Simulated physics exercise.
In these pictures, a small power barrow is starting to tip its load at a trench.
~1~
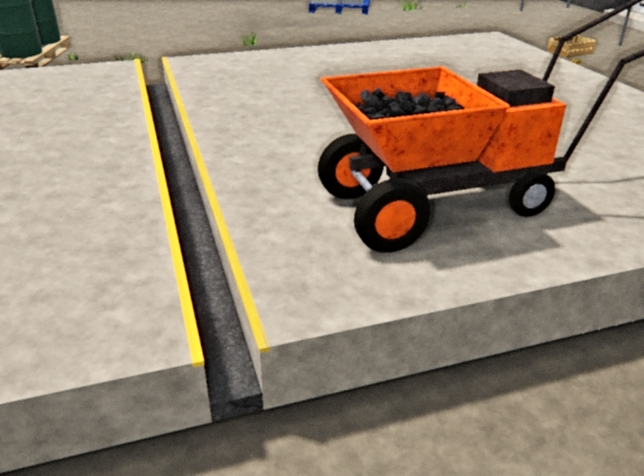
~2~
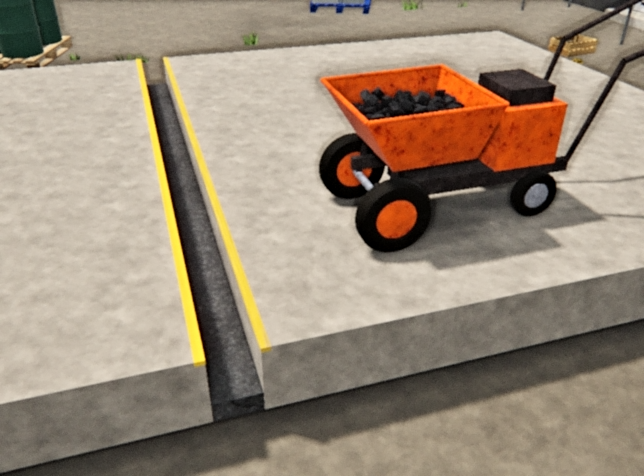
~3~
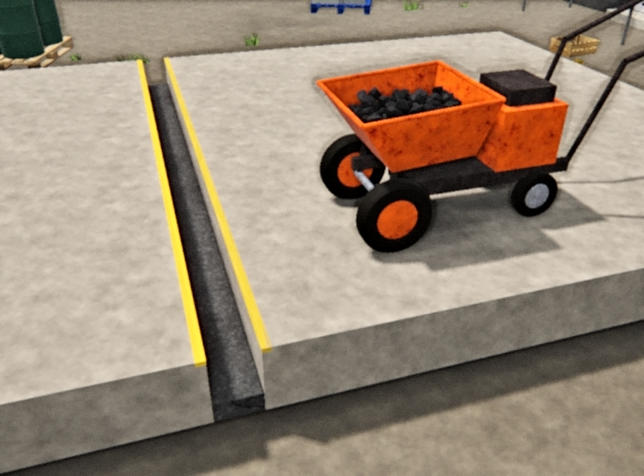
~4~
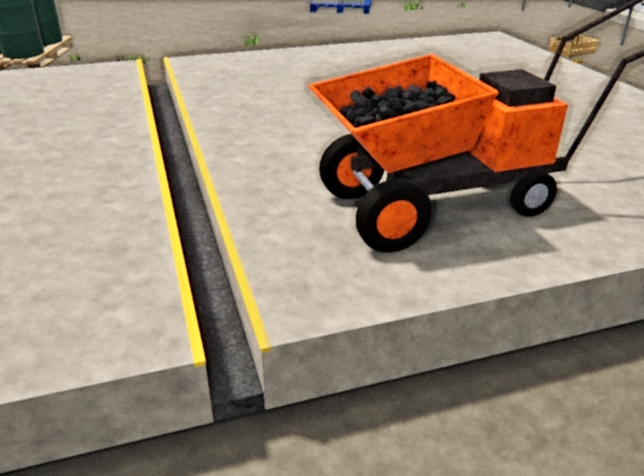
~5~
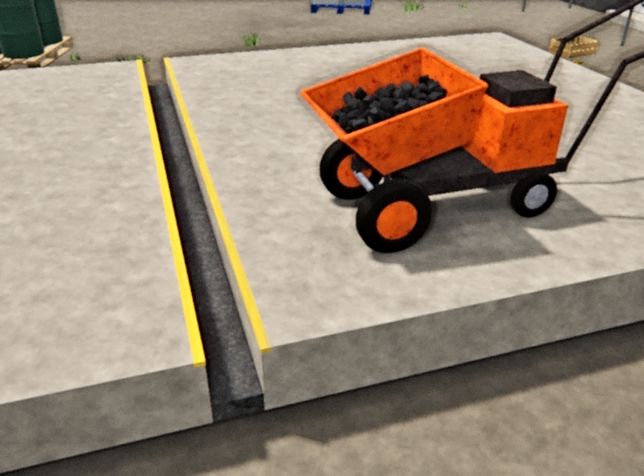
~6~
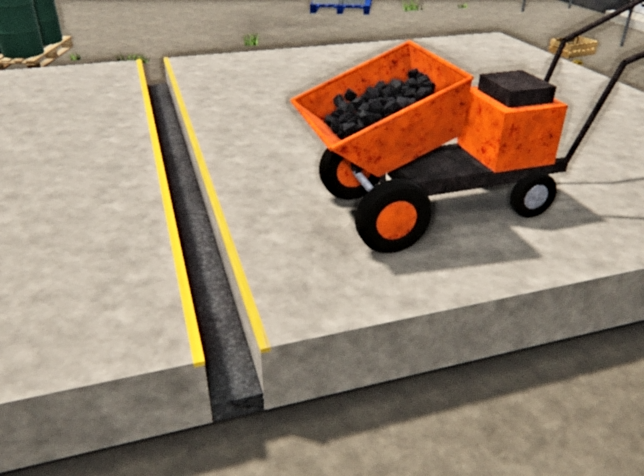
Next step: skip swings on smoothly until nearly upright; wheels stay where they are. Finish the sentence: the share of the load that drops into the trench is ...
Less than half.
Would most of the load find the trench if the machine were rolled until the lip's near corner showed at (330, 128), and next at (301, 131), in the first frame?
Respectively: The bigger portion, the bigger portion.
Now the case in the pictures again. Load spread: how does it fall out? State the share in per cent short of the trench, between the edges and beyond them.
Short near 45; between near 35; beyond near 0.
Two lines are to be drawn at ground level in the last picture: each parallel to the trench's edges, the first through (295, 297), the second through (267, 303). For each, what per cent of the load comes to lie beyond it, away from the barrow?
About 70 and 40 %.
Just after the last frame, skip tipped steeply; every one in the skip.
A moment on, skip tipped right over; almost all in the skip; about a tenth short of the trench; just a few in or heaped over the trench; just a few falling.
Further on, skip tipped right over; roughly a third in the skip; roughly a third short of the trench; roughly a quarter in or heaped over the trench; just a few beyond it.
When it is over, skip tipped right over; roughly a quarter in the skip; roughly half short of the trench; roughly a third in or heaped over the trench; just a few beyond it.
